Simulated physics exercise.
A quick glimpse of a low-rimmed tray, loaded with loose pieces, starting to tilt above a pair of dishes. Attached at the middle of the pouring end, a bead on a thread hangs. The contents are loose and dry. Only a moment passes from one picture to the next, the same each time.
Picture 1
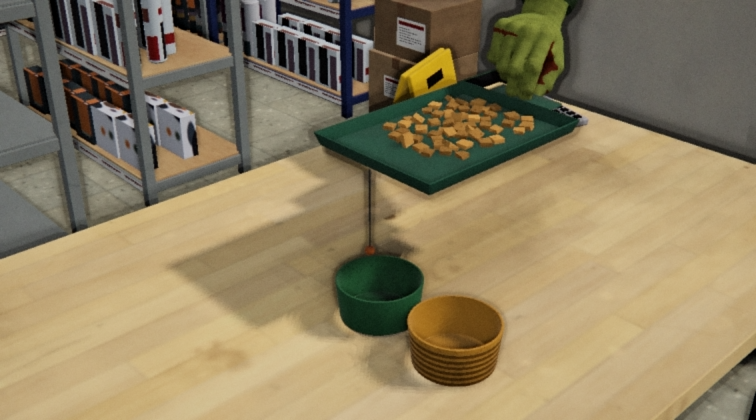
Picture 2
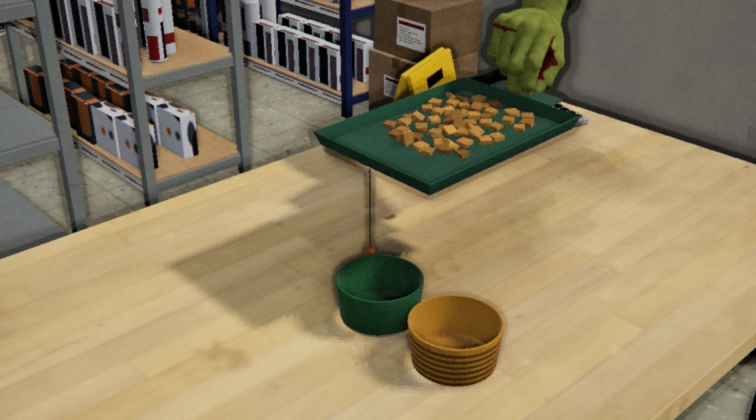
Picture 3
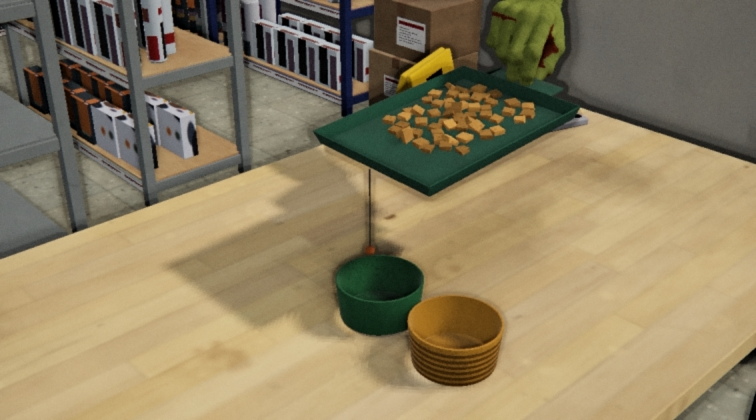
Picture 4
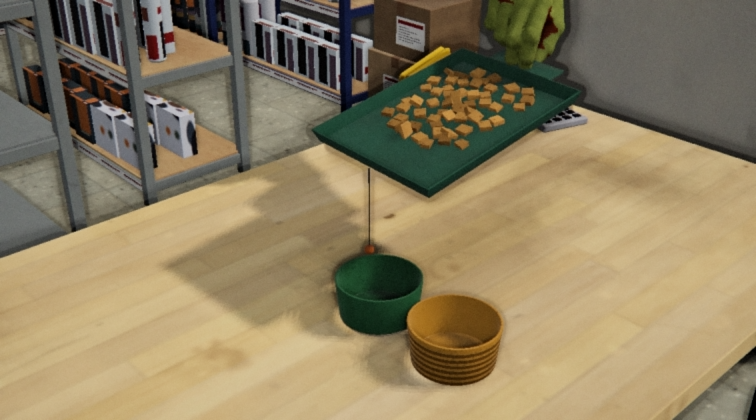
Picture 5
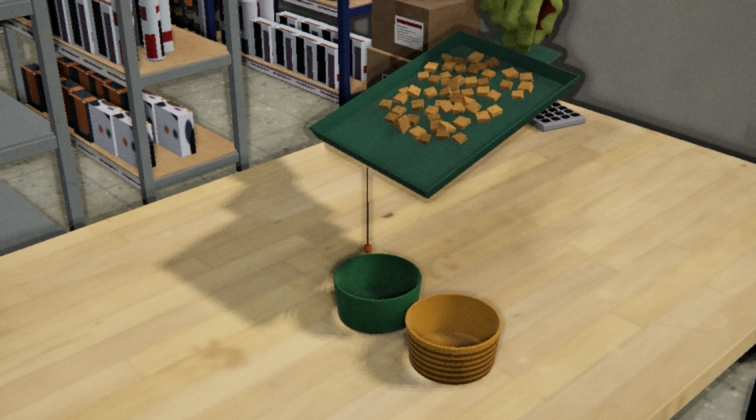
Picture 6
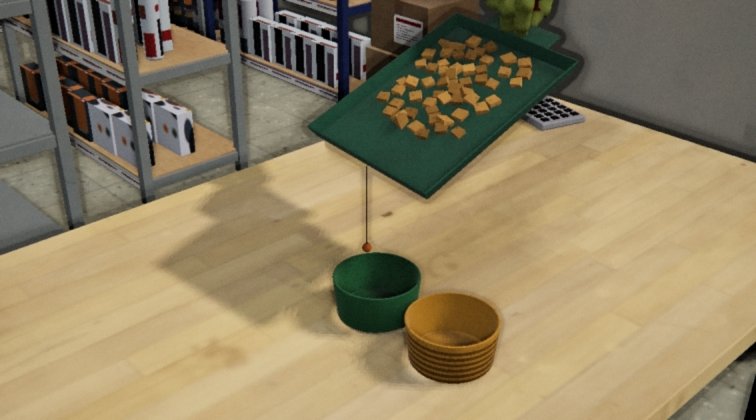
On a wooden tabletop near storage shelves, a green hand raising the far end of a green tray of cereal squares above two bowls.
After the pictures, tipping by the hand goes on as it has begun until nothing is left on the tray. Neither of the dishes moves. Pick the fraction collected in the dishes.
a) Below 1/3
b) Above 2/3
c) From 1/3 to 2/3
From 1/3 to 2/3 (c).
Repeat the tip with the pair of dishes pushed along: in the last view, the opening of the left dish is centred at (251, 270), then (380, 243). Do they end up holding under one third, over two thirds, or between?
To begin with: Below one third; after that: Below one third.
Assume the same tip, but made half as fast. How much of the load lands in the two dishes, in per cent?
Near 60 in a hundred.
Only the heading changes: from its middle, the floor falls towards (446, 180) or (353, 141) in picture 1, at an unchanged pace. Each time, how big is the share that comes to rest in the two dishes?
About 50 %, then 0 %.
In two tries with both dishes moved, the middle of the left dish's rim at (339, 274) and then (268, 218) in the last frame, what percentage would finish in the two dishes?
Around 70 % followed by around 0 %.
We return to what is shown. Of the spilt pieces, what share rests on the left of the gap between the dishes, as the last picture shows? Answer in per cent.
Roughly 80 %.
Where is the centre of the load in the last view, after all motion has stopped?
Near (386, 324).
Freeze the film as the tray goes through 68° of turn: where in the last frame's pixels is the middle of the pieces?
Somewhere near pixel (392, 184).
Just after the last frame, tray tipped steeply; roughly two thirds on the tray; roughly a third in the air.
A moment on, tray tipped past a quarter turn; about a tenth in the right dish; roughly a third in the left dish; roughly a third outside both; about a tenth in the air.
Further on, tray tipped past a quarter turn; about a tenth in the right dish; roughly half in the left dish; roughly half outside both.
When it is over, tray tipped past a quarter turn; about a tenth in the right dish; roughly half in the left dish; roughly half outside both.
